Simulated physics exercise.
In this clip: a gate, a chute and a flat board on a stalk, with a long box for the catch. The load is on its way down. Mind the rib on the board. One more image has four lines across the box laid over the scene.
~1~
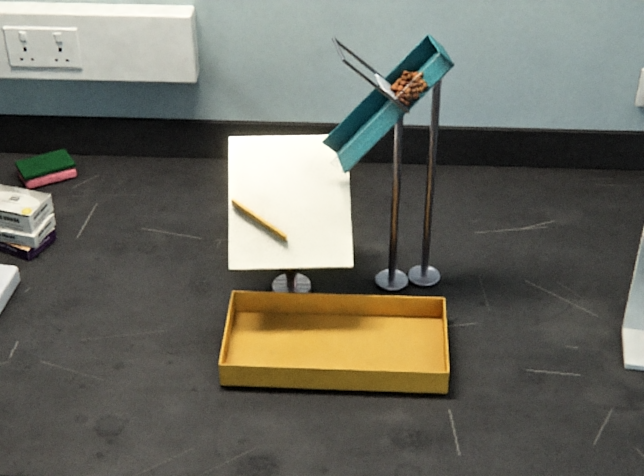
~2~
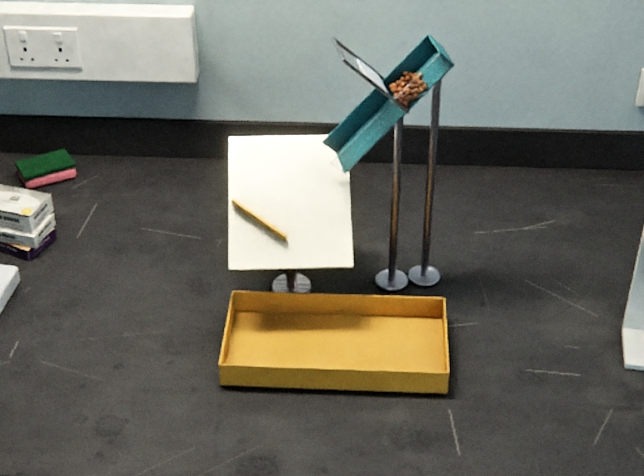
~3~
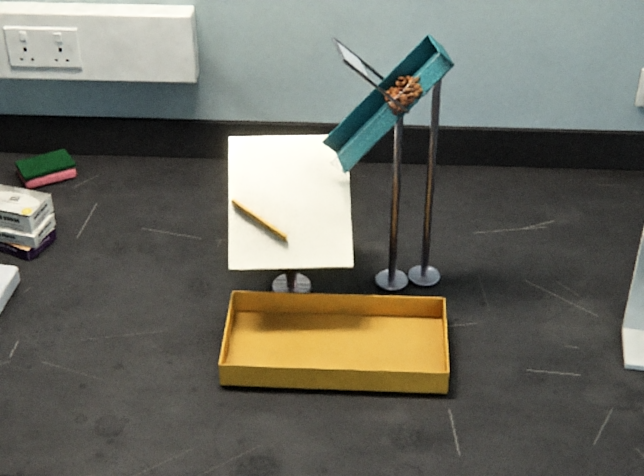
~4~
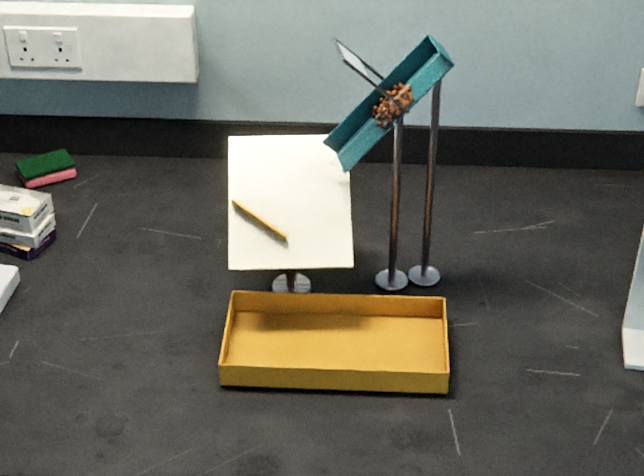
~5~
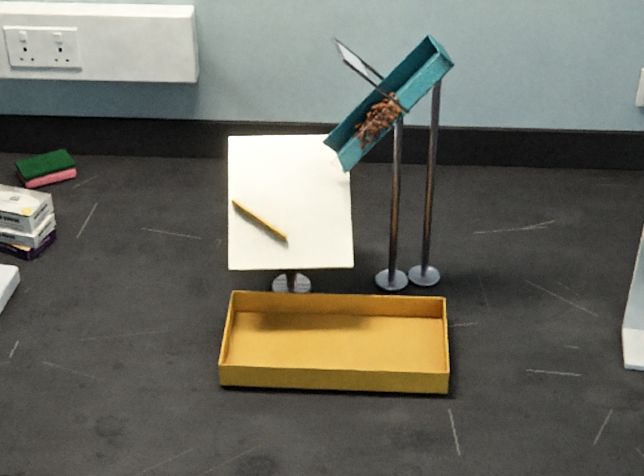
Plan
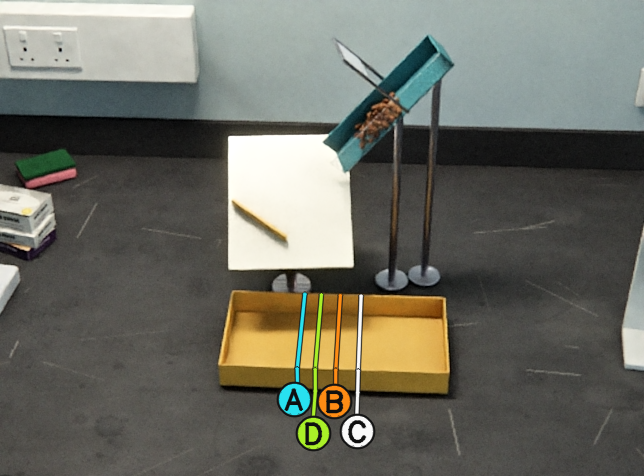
A long yellow box sat empty in front of a tilted white board with a yellow rib, while a clump of small brown bits slid partway down a sloping teal chute above them.
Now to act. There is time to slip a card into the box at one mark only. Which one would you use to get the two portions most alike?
The answer is line A.
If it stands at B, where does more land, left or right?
More lands on the left.
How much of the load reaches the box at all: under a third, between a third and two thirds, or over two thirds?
It is over two thirds.
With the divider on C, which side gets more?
Left.
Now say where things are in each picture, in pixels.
In the first frame, load behind the gate at (408, 91), bits of dog kibble; lip of the chute at (340, 163), sloping fairly steeply.
In the second frame, middle of the board at (290, 200), tilted fairly steeply; middle of its low edge at (291, 268); of its high edge at (288, 135).
In the third frame, front corners of the box at (219, 364) and (448, 373), empty; front of the load at (391, 105).
In the fourth frame, middle of the load at (393, 106); its front at (380, 124), about a third of the way to the lip; rib from (232, 199) to (286, 236).
In the fifth frame, middle of the load at (379, 120); its front at (361, 147), about two thirds of the way to the lip.
On the marked copy, line A crosses the front rim at (297, 367); line B crosses the front rim at (335, 369); line C crosses the front rim at (358, 369); line D crosses the front rim at (315, 368).
If A is chosen, of what is caught, about two thirds on the left of the divider, about a third on the right.
If B is chosen, of what is caught, all on the left of the divider, none on the right.
If C is chosen, of what is caught, all on the left of the divider, none on the right.
If D is chosen, of what is caught, nearly all on the left of the divider, a small part on the right.
